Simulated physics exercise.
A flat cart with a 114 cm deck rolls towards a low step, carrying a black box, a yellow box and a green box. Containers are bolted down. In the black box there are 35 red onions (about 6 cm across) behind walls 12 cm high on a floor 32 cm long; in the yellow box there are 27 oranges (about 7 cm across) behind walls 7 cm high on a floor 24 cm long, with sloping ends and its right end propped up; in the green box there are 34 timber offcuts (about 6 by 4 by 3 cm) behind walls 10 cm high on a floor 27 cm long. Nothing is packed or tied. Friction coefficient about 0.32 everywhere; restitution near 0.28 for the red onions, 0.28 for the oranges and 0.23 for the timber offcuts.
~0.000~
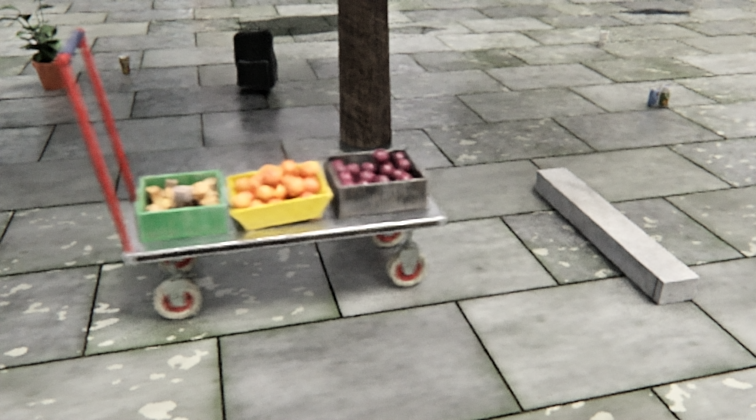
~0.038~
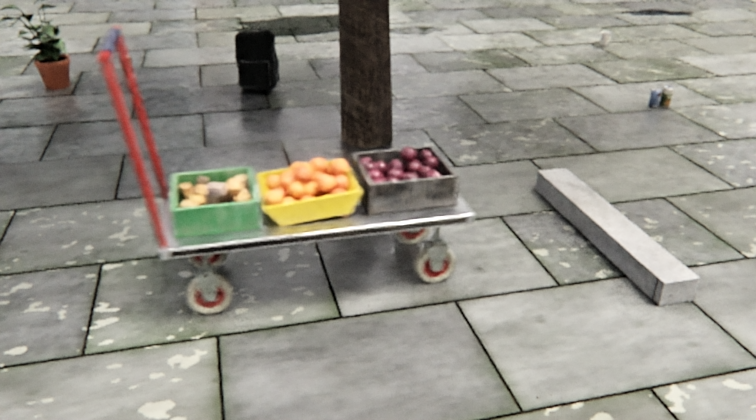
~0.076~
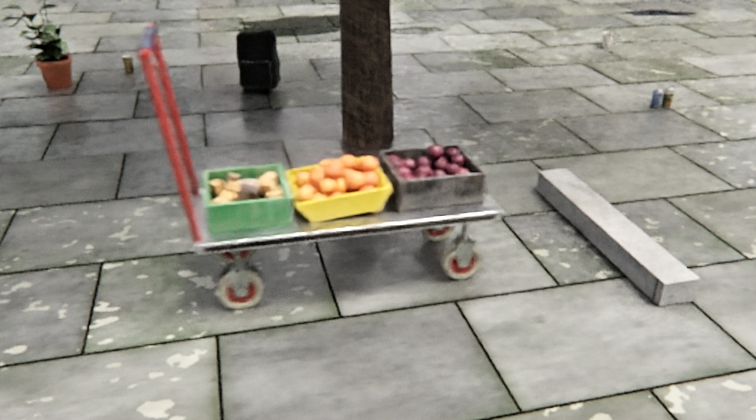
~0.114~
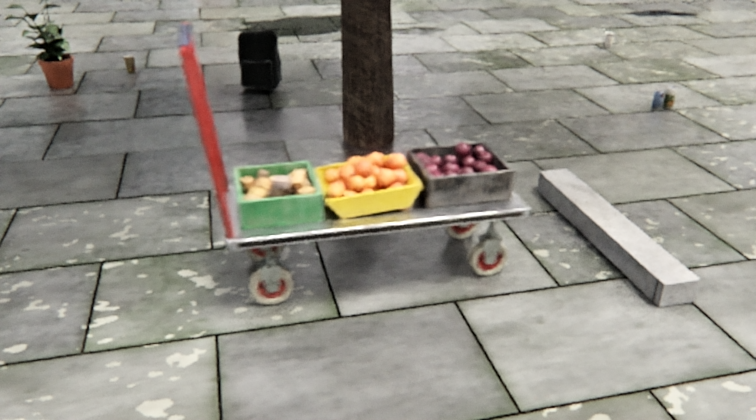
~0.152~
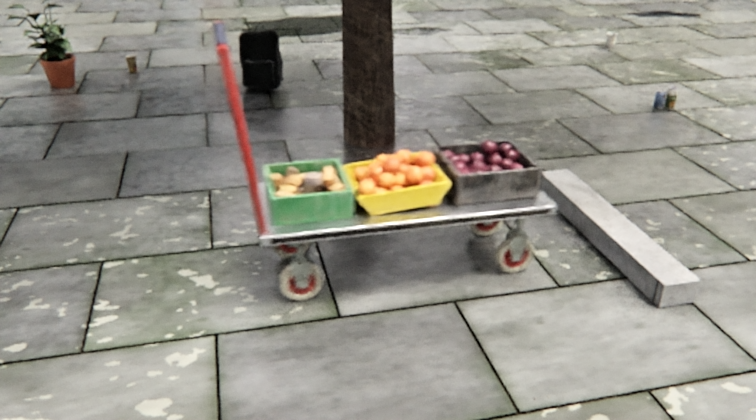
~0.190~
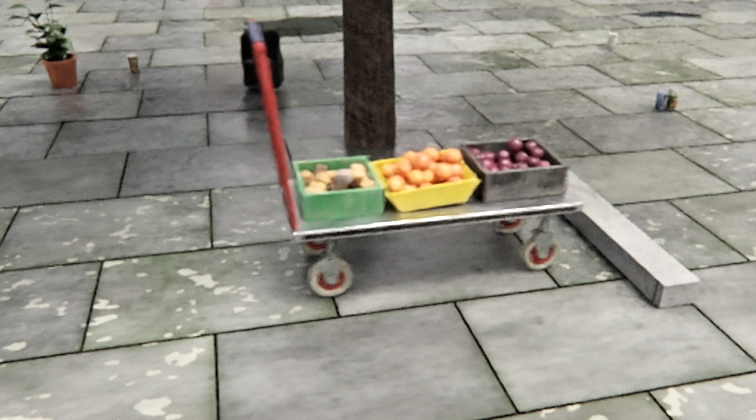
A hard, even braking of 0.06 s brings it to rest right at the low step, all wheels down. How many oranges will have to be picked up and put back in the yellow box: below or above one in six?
Out of the yellow box go more than a sixth of the oranges.
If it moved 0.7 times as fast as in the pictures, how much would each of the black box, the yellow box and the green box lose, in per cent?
In that case black box 0, yellow box 30, green box 10 per cent.
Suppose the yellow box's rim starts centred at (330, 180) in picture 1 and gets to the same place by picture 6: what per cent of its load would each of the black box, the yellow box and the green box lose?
Then black box 0, yellow box 20, green box 10 per cent.
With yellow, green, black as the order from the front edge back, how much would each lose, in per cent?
Then black box 10, yellow box 50, green box 10 per cent.
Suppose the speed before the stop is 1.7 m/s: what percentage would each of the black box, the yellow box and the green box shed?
In that case black box 0, yellow box 0, green box 10 per cent.
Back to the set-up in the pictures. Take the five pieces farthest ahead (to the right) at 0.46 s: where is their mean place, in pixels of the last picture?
Near (596, 150).
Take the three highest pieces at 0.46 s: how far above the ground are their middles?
About 64 cm.
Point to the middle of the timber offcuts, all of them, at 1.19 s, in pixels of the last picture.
At about (407, 185).
After 0.24 s, it begins to slow.
After 0.34 s, black box 35 in, 0 out, yellow box 26 in, 1 out and green box 32 in, 2 out.
After 0.46 s, black box 34 in, 1 out, yellow box 17 in, 10 out and green box 32 in, 2 out.
After 0.69 s, black box 34 in, 1 out, yellow box 15 in, 12 out and green box 32 in, 2 out.
Final count (at 1.19 s), black box 34 in, 1 out, yellow box 15 in, 12 out and green box 32 in, 2 out. Asked share, 12 of 27, 44 per cent.
